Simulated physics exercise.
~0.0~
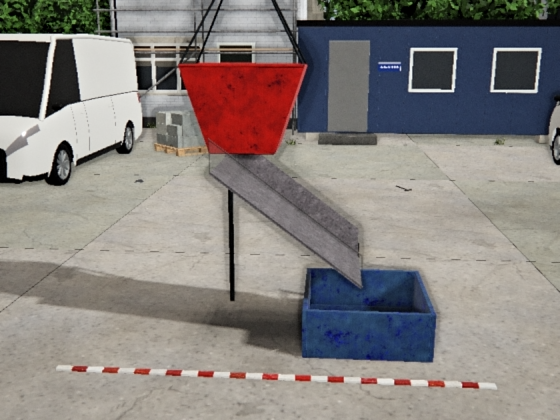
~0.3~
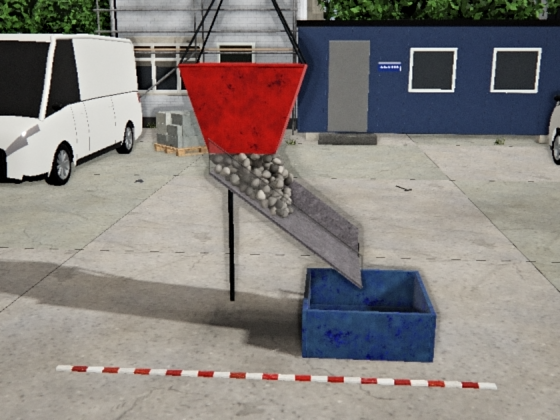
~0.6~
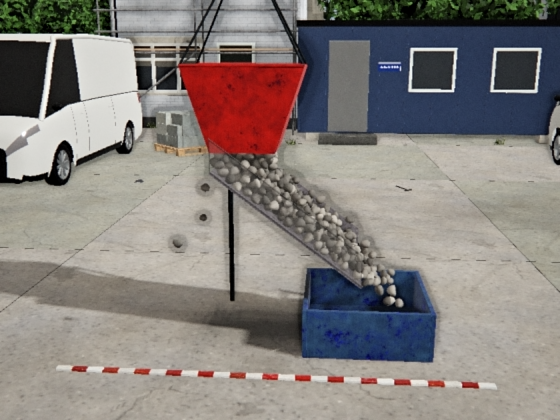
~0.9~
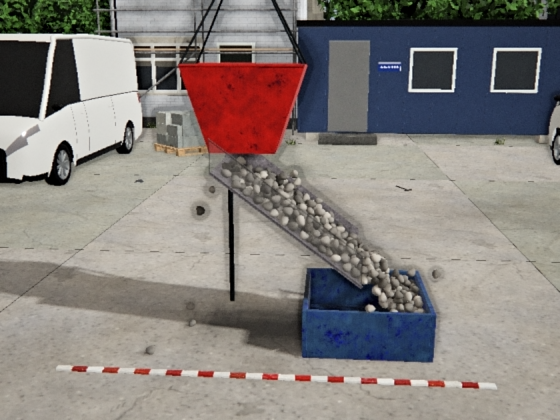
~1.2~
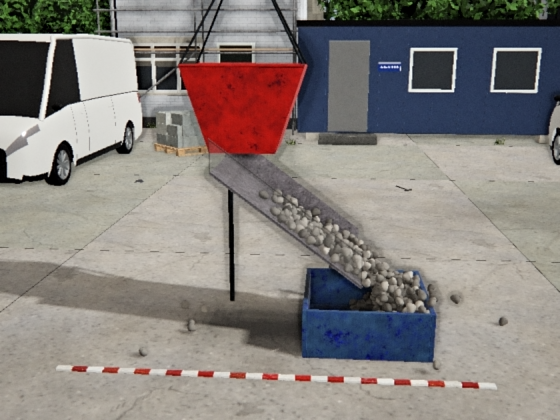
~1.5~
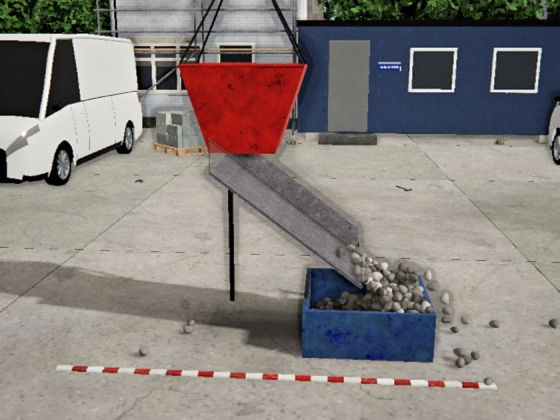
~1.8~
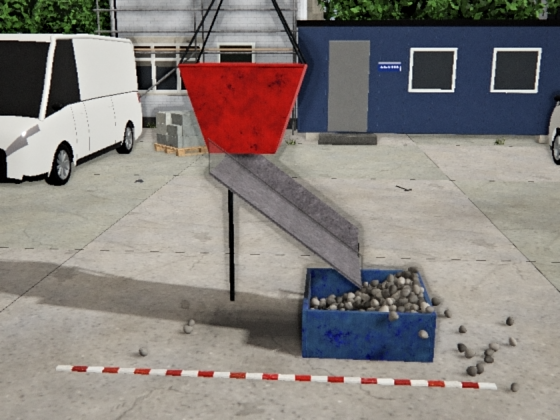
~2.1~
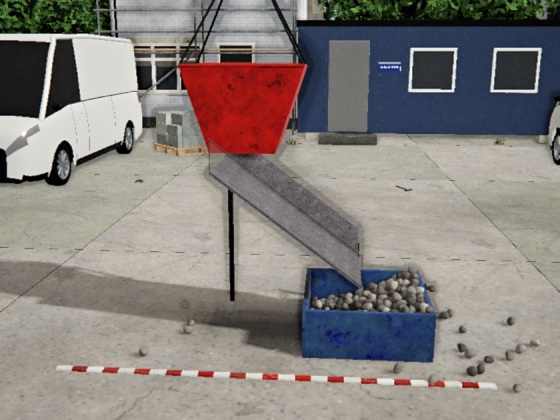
The clip shows grey stones dropping from a red hopper onto a sloping steel chute and sliding down to the right into a blue bin, filling it in a heap, while a few scatter and come to rest on the ground, mostly to its right.
